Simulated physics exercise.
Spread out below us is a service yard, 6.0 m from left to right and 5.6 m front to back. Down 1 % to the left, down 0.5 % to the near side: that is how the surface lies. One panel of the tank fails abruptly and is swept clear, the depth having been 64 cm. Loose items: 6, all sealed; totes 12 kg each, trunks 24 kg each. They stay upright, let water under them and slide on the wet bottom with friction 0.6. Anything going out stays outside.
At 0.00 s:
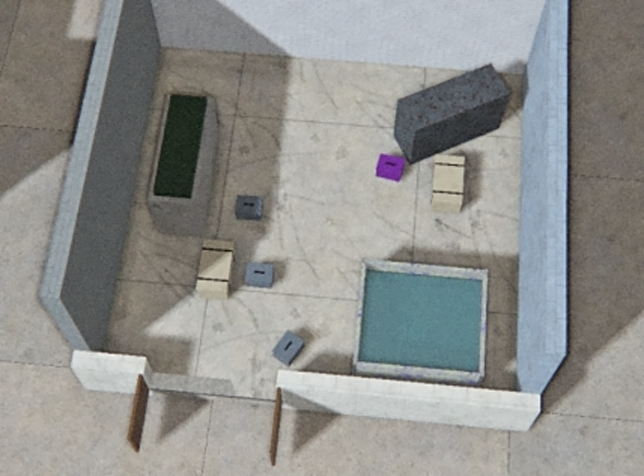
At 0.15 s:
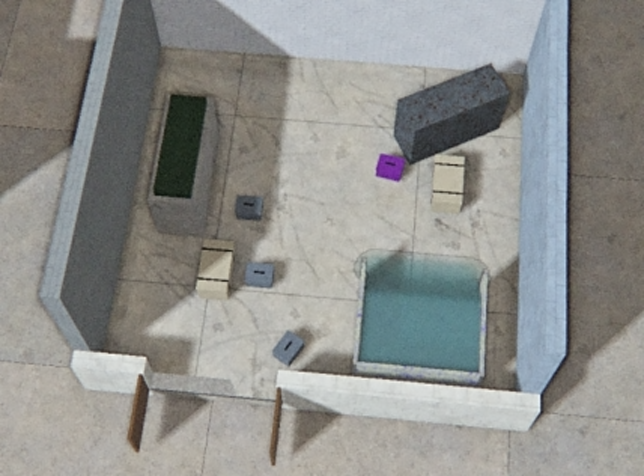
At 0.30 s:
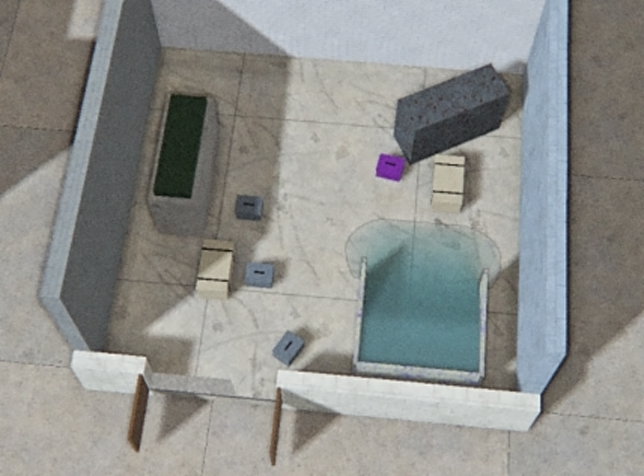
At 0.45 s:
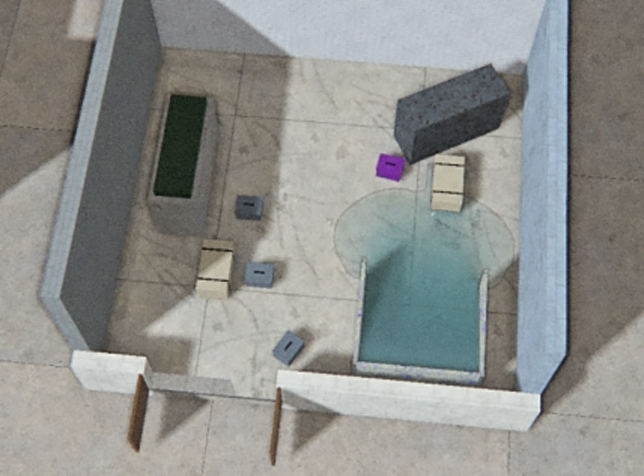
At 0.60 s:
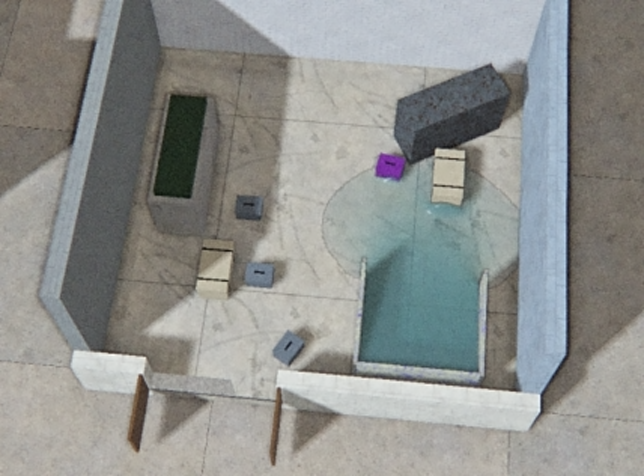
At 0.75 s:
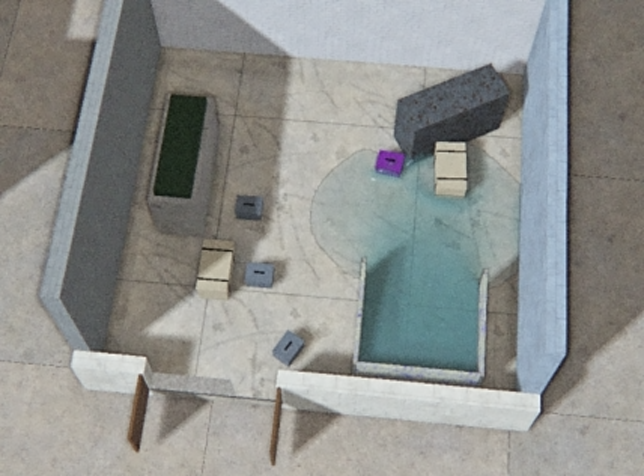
At first, a square tank of teal water sits in the near right corner of a walled yard scattered with boxes. Then its far side gives way and water fans out across the floor, reaching a cream trunk and a purple tote, which both shift slightly while the other boxes stay put.
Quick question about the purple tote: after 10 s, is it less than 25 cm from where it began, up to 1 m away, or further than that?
It ends up distant.
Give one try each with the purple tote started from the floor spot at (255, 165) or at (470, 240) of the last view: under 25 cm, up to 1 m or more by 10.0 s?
First it drifts a modest way, then it is swept away.
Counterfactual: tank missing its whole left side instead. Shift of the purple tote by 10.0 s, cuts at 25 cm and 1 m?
I'd expect the purple tote to have remained in place.
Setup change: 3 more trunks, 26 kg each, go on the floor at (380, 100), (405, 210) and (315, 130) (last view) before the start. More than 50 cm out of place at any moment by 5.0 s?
Lab note - in order: Above threshold / above threshold / above threshold.
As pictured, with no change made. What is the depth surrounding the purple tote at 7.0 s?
I'd put it at about 10 cm.
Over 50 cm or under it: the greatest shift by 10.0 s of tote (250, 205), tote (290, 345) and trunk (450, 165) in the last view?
Within the limit, then within the limit, then beyond the limit.
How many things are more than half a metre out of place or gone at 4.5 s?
2.
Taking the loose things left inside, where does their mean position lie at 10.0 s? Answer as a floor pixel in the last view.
Around (289, 229).
After 2.0 s the purple tote is near (336, 59), 2.1 m from its start, aground; 0 of 6 are out; 1 afloat.
After 4.5 s the purple tote is near (210, 64), 3.4 m from its start, afloat; 0 of 6 are out; 2 afloat.
After 7.0 s the purple tote is near (229, 87), 2.9 m from its start, aground; 0 of 6 are out; 0 afloat.
After 10.0 s the purple tote is near (230, 93), 2.9 m from its start, aground; 0 of 6 are out; 0 afloat.
